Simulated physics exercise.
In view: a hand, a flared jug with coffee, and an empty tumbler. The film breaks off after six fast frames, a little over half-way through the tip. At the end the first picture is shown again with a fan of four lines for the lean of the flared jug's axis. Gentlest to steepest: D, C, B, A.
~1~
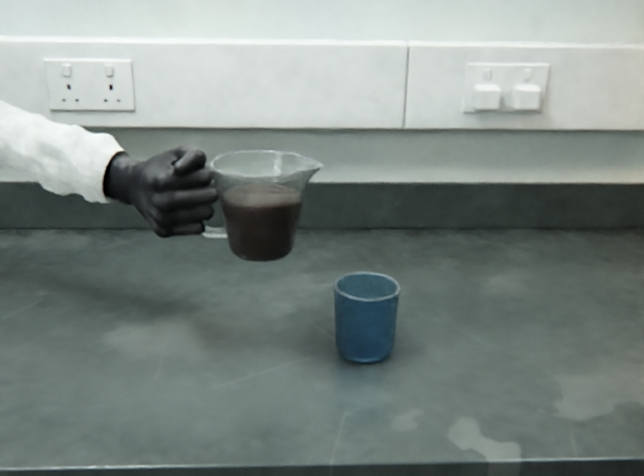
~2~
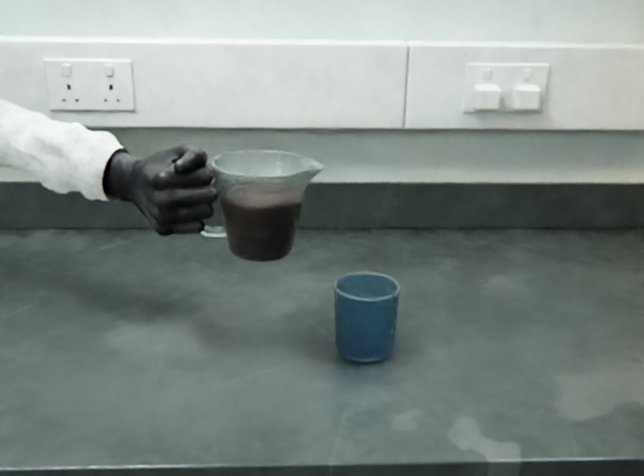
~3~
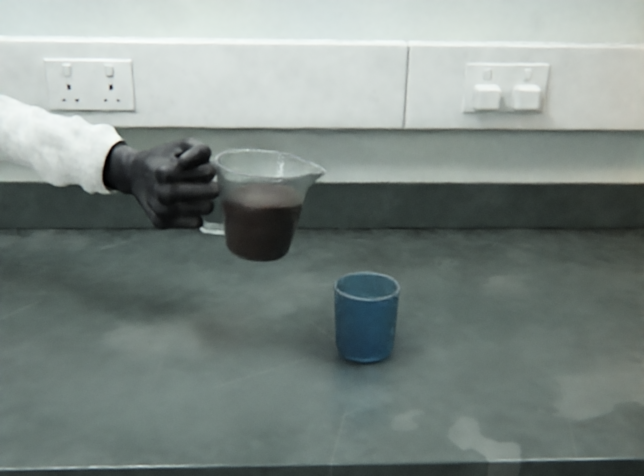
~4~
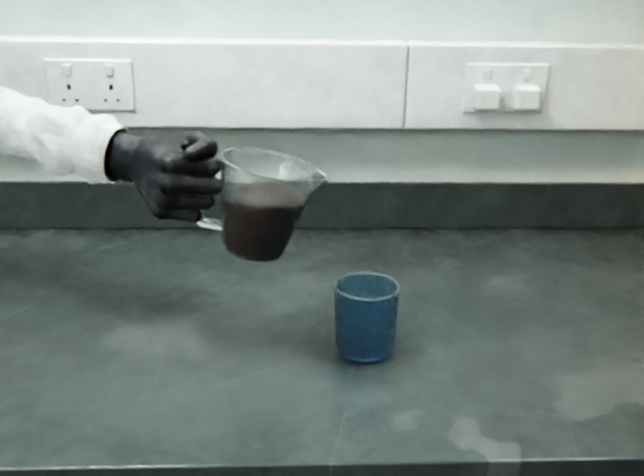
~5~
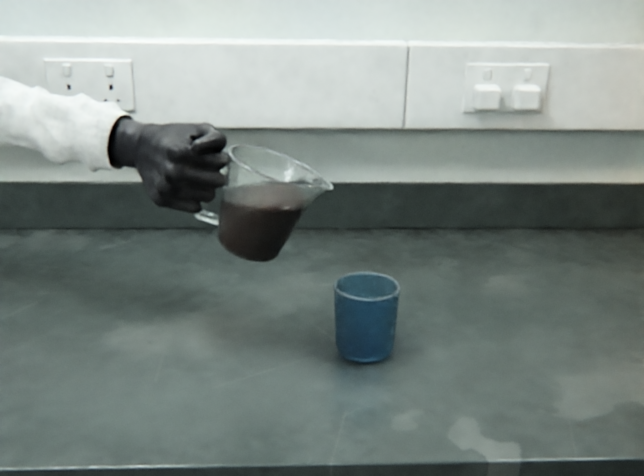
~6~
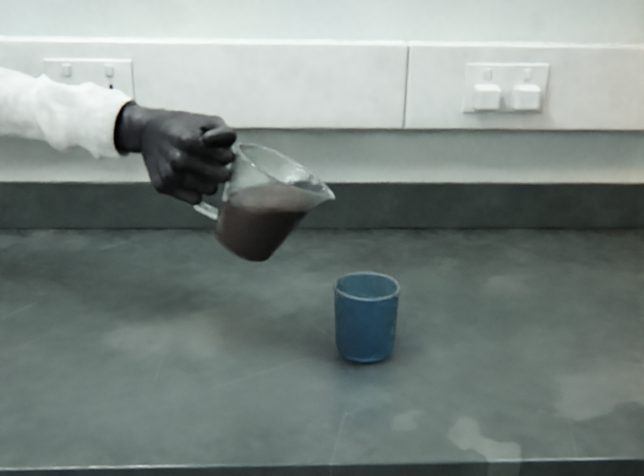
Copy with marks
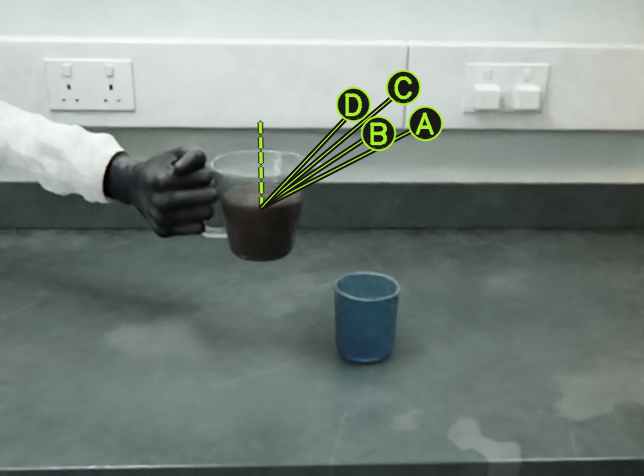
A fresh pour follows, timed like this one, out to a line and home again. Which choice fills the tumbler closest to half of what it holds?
Use tilt A.
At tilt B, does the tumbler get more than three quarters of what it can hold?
No, it does not.
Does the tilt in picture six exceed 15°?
Yes.
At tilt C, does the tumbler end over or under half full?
Under half.
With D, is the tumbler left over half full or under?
Under.
On the marked copy, A at (410, 131); B at (362, 140); C at (390, 99); D at (344, 120).
If A is chosen, the tumbler ends with about 50 % of what it can hold.
If B is chosen, the tumbler ends with about 33 % of what it can hold.
If C is chosen, the tumbler ends with about 21 % of what it can hold.
If D is chosen, the tumbler ends with about 10 % of what it can hold.
